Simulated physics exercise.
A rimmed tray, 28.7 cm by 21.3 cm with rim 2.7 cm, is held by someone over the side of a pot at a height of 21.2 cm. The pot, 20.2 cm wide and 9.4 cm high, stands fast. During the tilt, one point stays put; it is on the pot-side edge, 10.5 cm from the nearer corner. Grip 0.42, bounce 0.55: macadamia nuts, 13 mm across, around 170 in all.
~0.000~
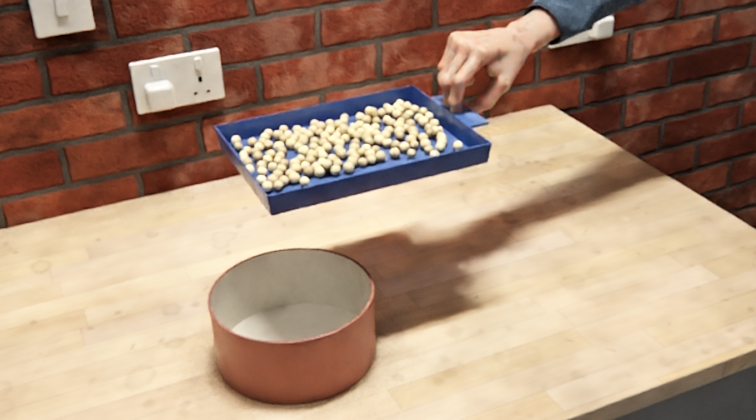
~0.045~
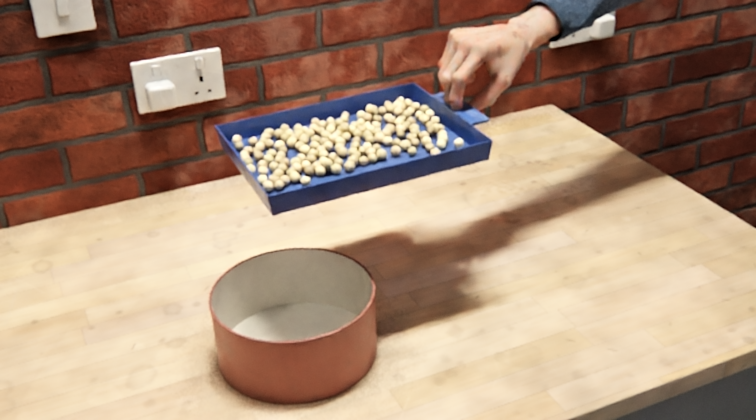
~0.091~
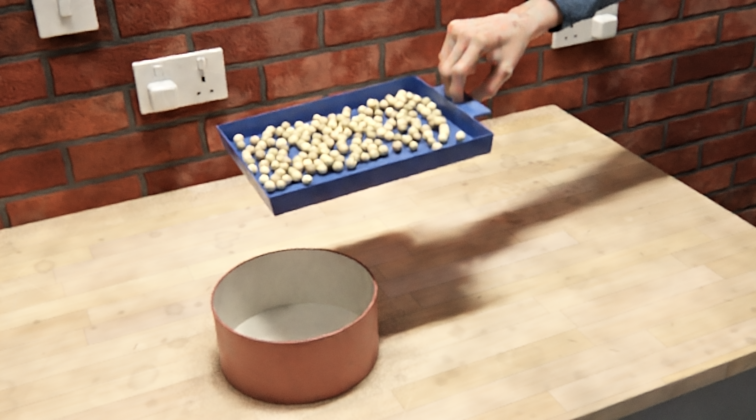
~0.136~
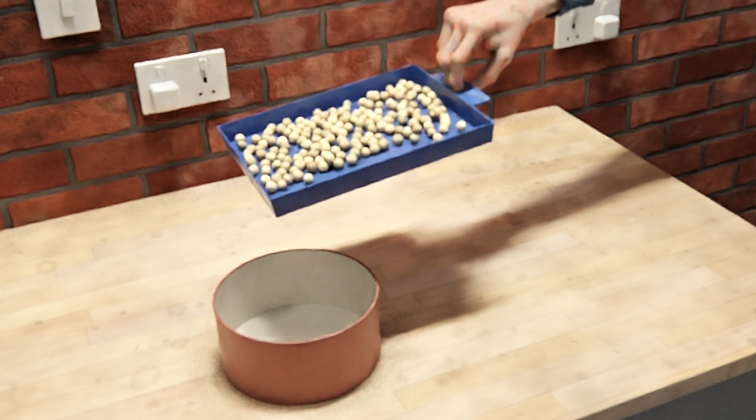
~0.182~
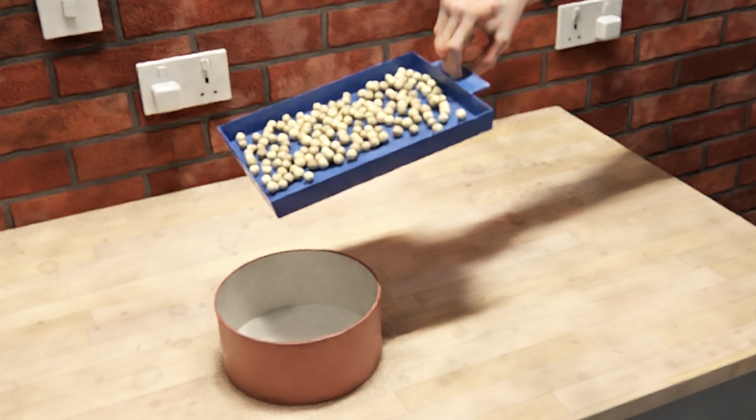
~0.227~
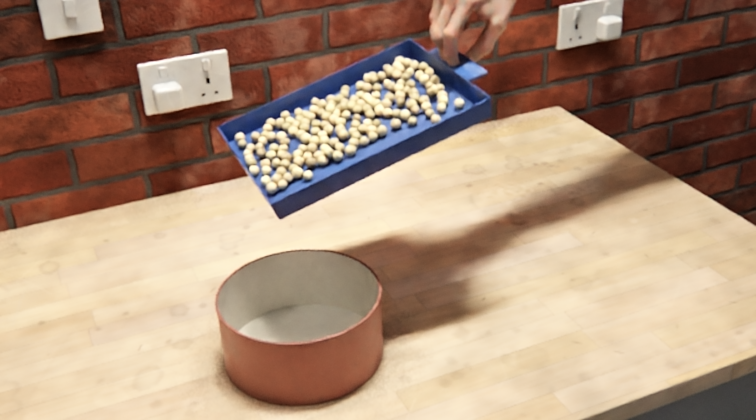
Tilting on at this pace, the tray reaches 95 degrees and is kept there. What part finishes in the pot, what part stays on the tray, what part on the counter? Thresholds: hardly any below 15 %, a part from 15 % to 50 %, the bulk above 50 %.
Prediction - pot: A part; tray: Hardly any; counter: The bulk.
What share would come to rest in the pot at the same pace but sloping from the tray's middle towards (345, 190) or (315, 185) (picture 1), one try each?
That would be close to 85 per cent and then close to 95 per cent.
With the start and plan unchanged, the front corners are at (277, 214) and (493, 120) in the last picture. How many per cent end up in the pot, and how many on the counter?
Final per cent - pot 90, counter 5.
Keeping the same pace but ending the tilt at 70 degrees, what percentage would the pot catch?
That would be around 0 percent.
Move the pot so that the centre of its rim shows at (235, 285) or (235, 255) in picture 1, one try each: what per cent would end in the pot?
Try one: ~ 80 %; try two: ~ 55 %.
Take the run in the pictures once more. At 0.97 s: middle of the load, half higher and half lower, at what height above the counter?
I'd say near 28 cm.
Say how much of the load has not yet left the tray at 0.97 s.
Roughly 95 per cent.
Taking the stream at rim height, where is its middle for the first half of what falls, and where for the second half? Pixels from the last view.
I'd mark about (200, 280) for the first half, then (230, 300) for the second.
After 0.67 s, tilt 53 degrees; the tray holds 100 %, the pot 0 %.
Then, at 0.97 s, tilt 79 degrees; the tray holds 95 %, the pot 0 %.
After 1.36 s, tilt 95 degrees; the tray holds 25 %, the pot 15 %.
At rest (2.7 s), pot 40 %, tray 0 %, counter 60 %.
